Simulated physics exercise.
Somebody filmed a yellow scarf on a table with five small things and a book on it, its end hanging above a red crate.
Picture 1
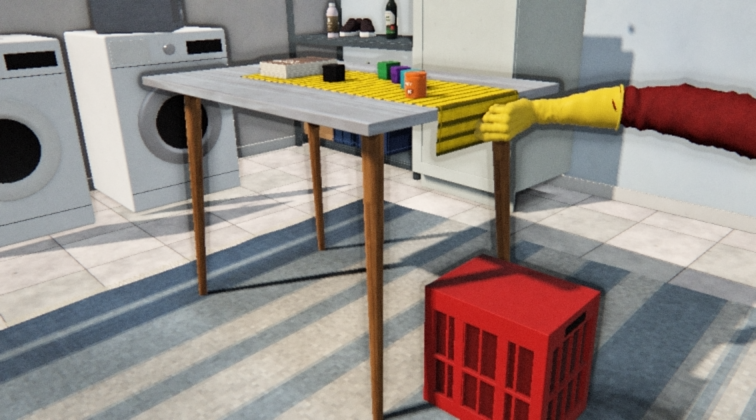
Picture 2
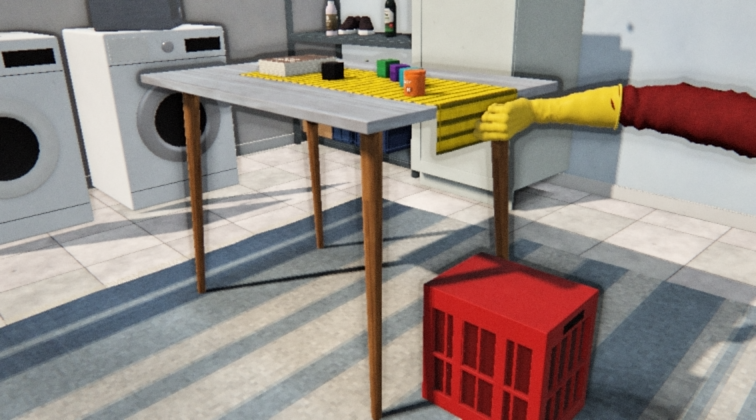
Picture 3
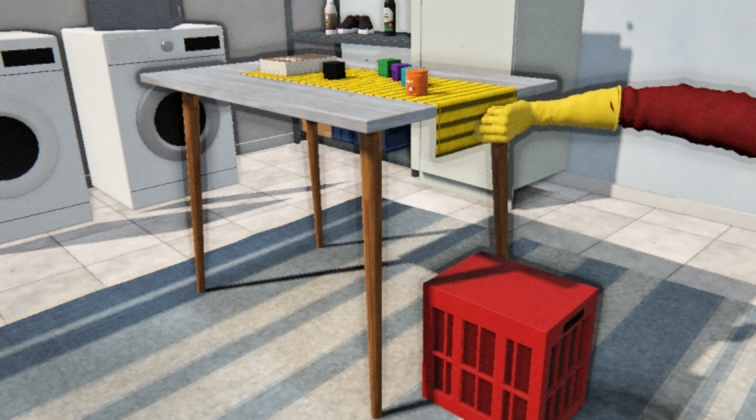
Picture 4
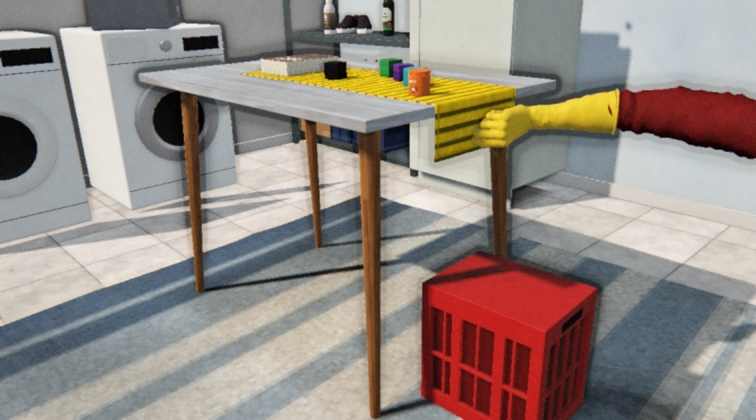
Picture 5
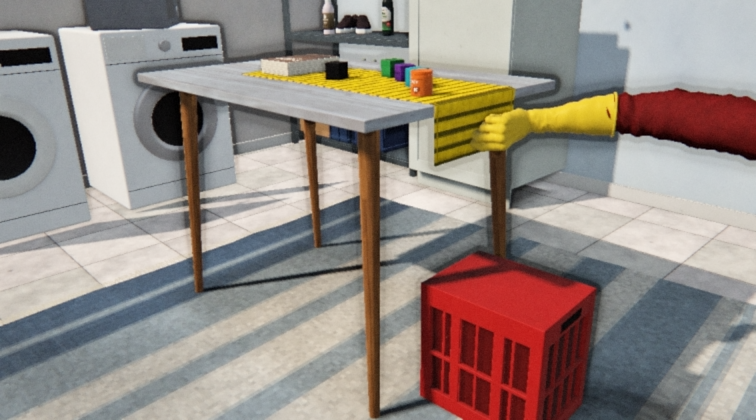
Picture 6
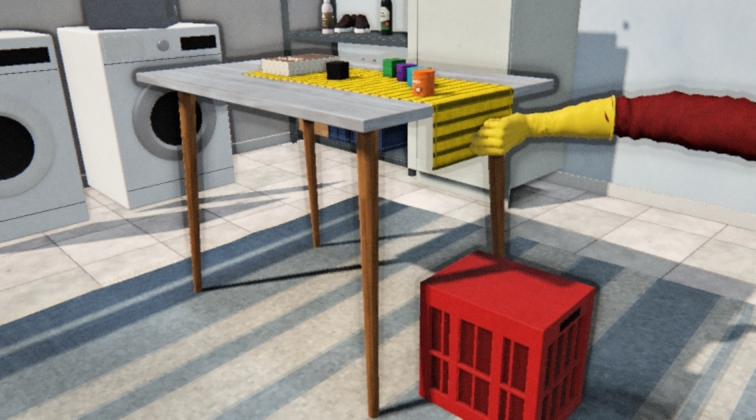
A gloved hand slowly pulls the yellow scarf's end down, and small objects shift slightly right.
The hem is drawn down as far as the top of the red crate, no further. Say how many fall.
The count of fallen things is three.
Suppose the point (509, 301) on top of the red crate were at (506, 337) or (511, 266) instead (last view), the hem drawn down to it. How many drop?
In that case 4 and 2.
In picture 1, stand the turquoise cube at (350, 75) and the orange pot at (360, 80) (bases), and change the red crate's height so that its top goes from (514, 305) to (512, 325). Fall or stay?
The turquoise cube survives, the orange pot holds on.
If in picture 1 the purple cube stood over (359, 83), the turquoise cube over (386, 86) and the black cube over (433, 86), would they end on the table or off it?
The purple cube keeps its place on top, the turquoise cube goes over, the black cube drops off.
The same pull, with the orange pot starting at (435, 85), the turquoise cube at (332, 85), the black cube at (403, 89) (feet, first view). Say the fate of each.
The orange pot drops off; the turquoise cube keeps its place on top; the black cube goes over.
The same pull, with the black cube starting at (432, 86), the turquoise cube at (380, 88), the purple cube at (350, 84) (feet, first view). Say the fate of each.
The black cube is carried off, the turquoise cube tumbles off, the purple cube does not fall.
Soon after, hem near (474, 188); all still up.
After that, hem near (473, 232); orange pot and turquoise cube gone.
And then, hem on the crate; orange pot, turquoise cube and purple cube gone.
In the end, hem on the crate; orange pot, turquoise cube and purple cube gone. It carries off three.
